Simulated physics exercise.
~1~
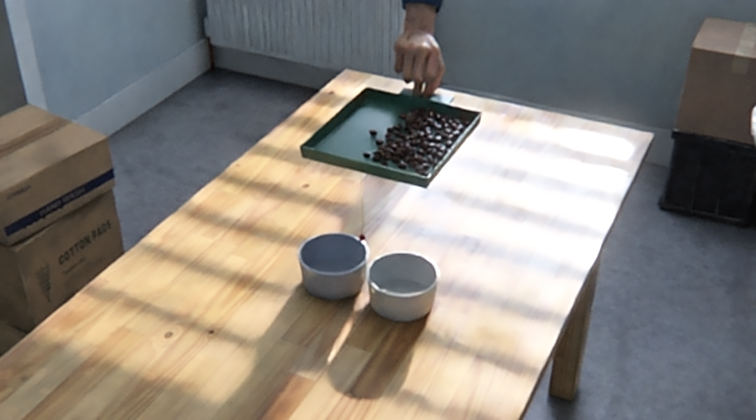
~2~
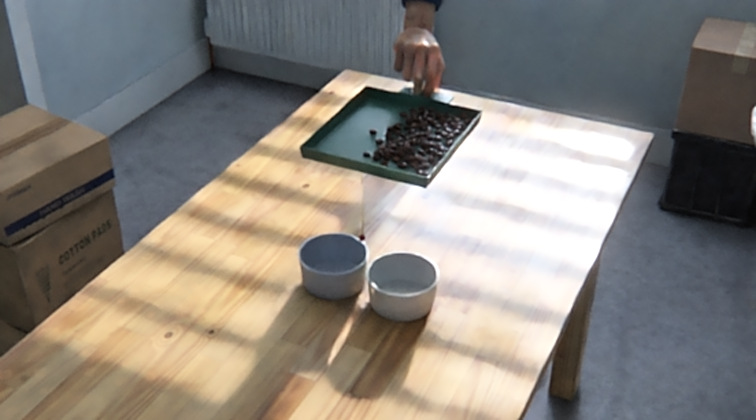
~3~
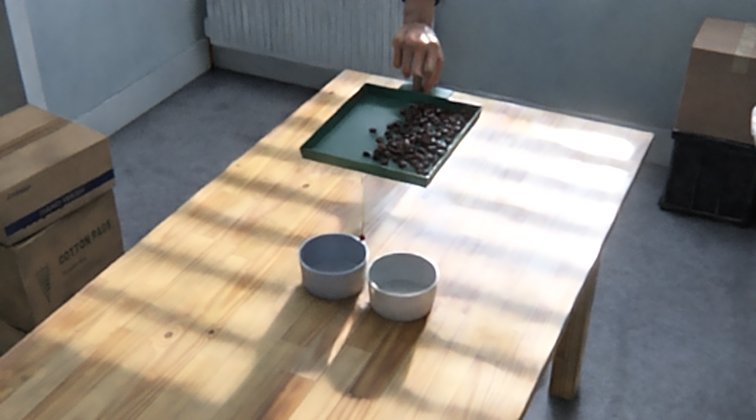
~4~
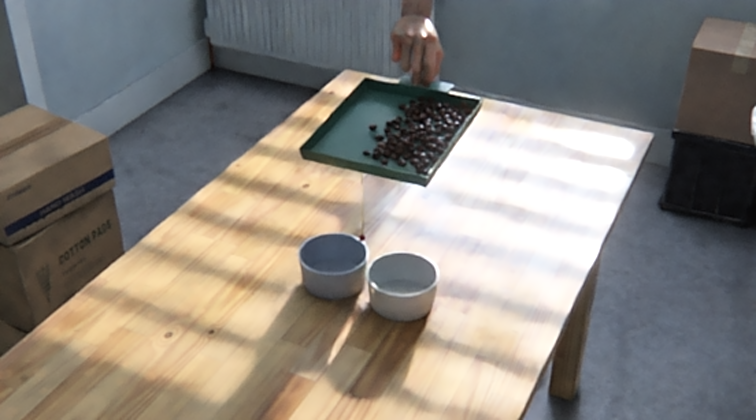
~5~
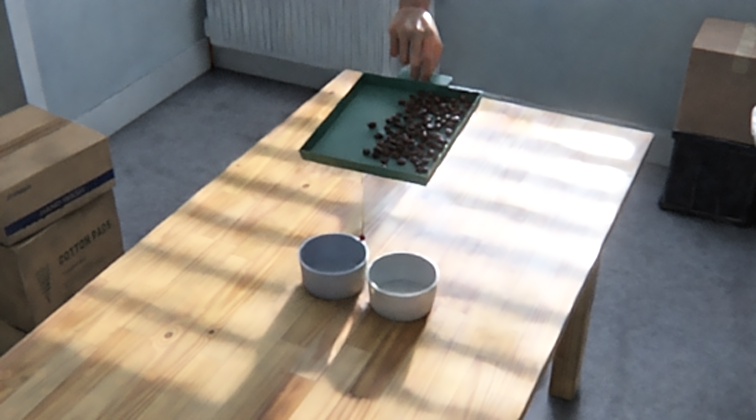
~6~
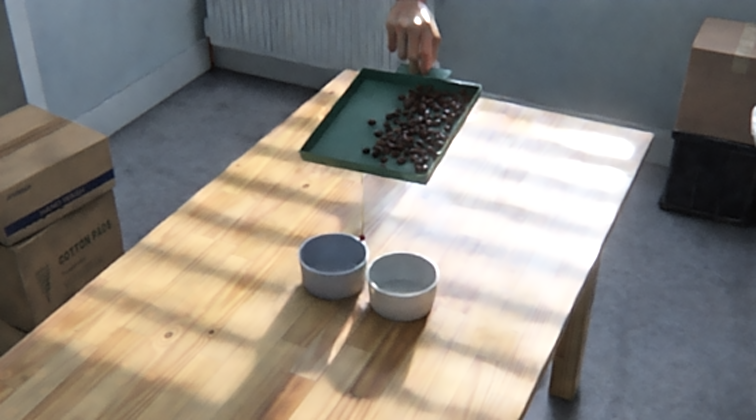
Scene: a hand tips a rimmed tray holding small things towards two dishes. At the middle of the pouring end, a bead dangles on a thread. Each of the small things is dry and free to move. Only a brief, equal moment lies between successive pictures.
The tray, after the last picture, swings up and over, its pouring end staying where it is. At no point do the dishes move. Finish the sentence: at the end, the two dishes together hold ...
... more than half of the load.
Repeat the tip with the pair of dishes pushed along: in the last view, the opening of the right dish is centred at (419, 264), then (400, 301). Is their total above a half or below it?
A minority, then a minority.
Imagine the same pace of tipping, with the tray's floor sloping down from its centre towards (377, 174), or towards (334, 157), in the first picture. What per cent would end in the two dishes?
About 90 and 30 per cent.
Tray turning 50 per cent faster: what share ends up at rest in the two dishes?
Close to 60 per cent.
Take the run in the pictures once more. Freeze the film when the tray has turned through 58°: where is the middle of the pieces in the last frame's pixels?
Roughly (357, 157).
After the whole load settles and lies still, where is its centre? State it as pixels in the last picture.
Last view, centre at rest - approx. (325, 279).
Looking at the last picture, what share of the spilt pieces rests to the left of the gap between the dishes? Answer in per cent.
About 100 %.
Soon, tray tipped steeply; nearly all on the tray; a stray few in the air.
A while on, tray tipped right over; about half on the tray; about a quarter in the left dish; a small part outside both; about a quarter in the air.
Towards the end, tray tipped past a quarter turn; a stray few in the right dish; about two thirds in the left dish; about a third outside both.
Finally, tray tipped past a quarter turn; a stray few in the right dish; about two thirds in the left dish; about a third outside both.
